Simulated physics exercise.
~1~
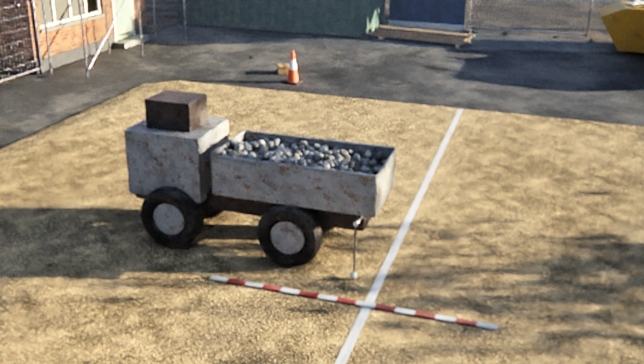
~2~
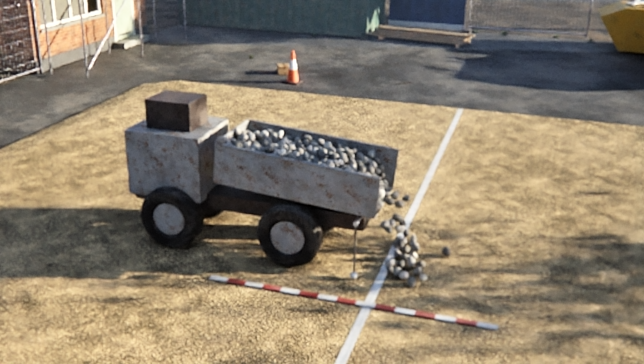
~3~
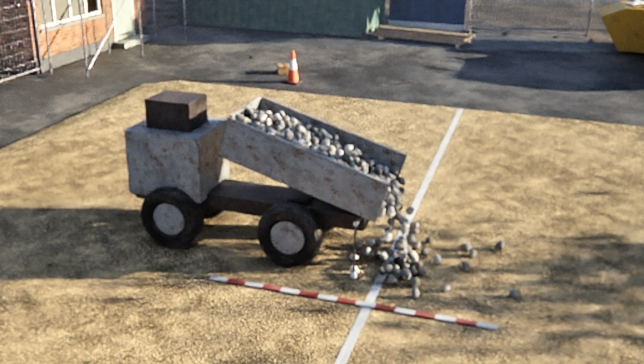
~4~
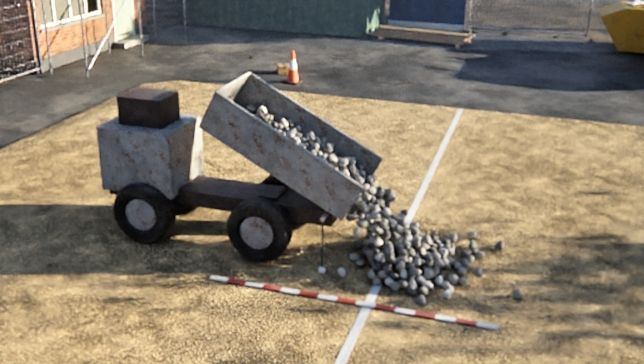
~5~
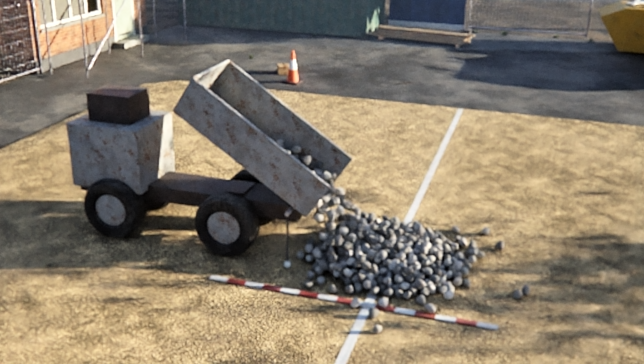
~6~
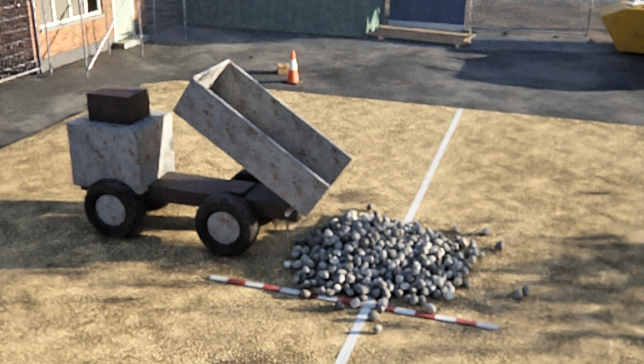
Toy-like tipper truck raising its bed, spilling grey cobbles across a white line while rolling left, leaving a heap behind it.
